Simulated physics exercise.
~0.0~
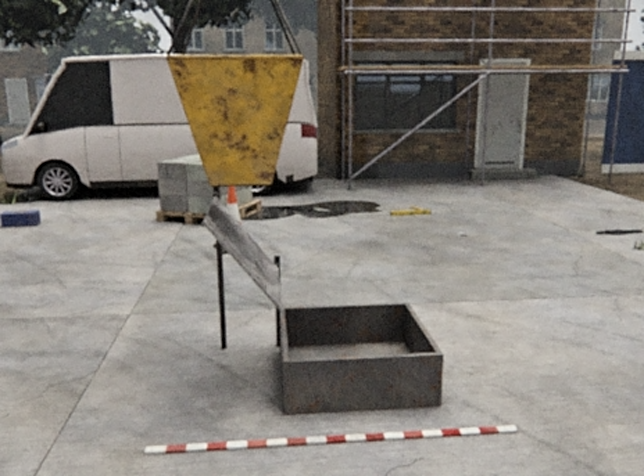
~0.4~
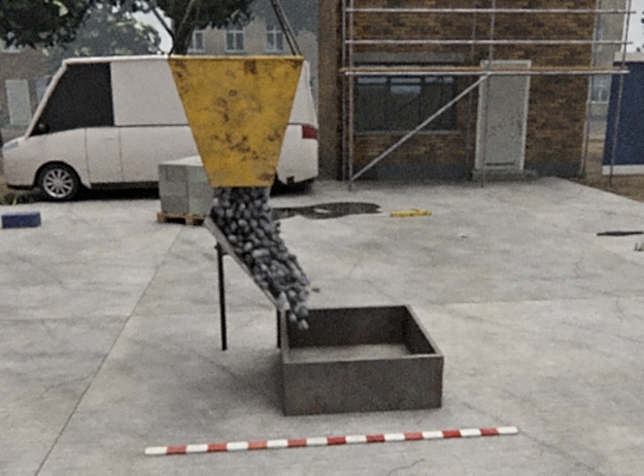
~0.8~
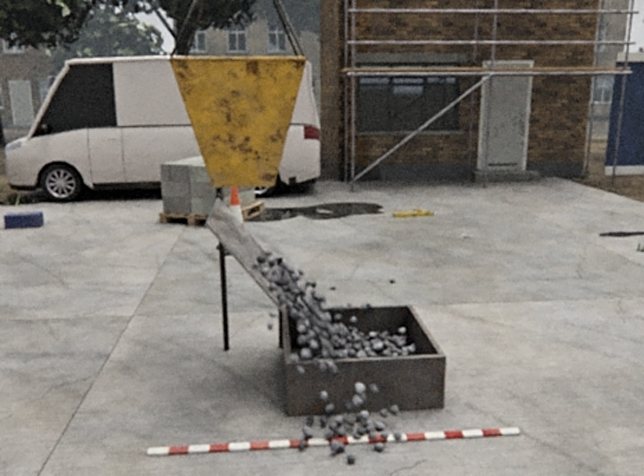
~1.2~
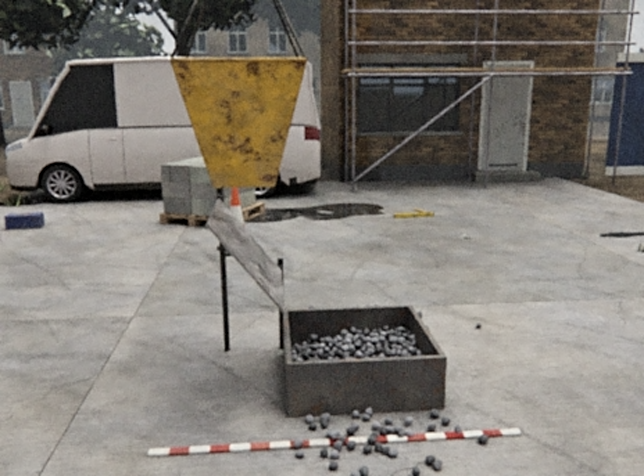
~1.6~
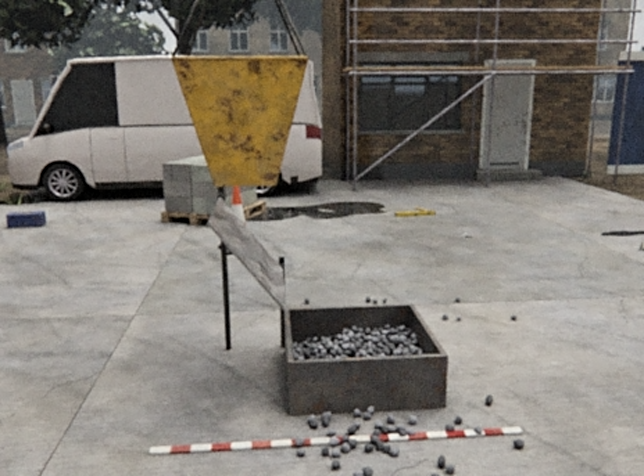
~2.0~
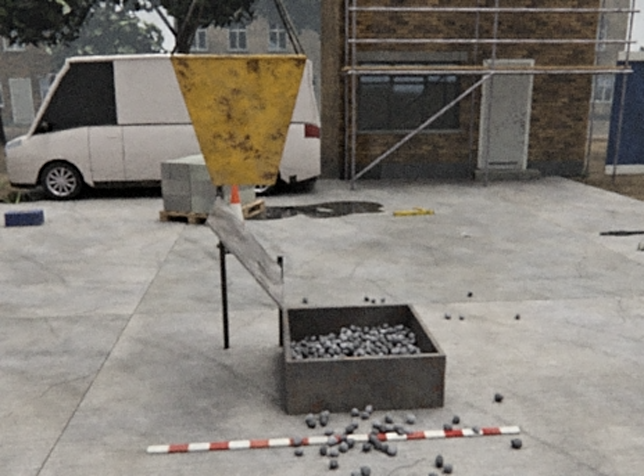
A yellow, rust-stained skip hangs over a sloping steel slide in a concrete yard, seen from a slightly swaying camera at the front. To the lower right sits an open dark grey bin, with a red and white striped pole on the ground before it, and a white van and a scaffolded brick building behind. Grey rounded stones pour from the skip's bottom and rush down the slide to the right. Most drop into the bin, while some spill over its front and scatter. Finally the slide is clear, most stones lie piled in the bin, and a few rest around the pole and off to the right.
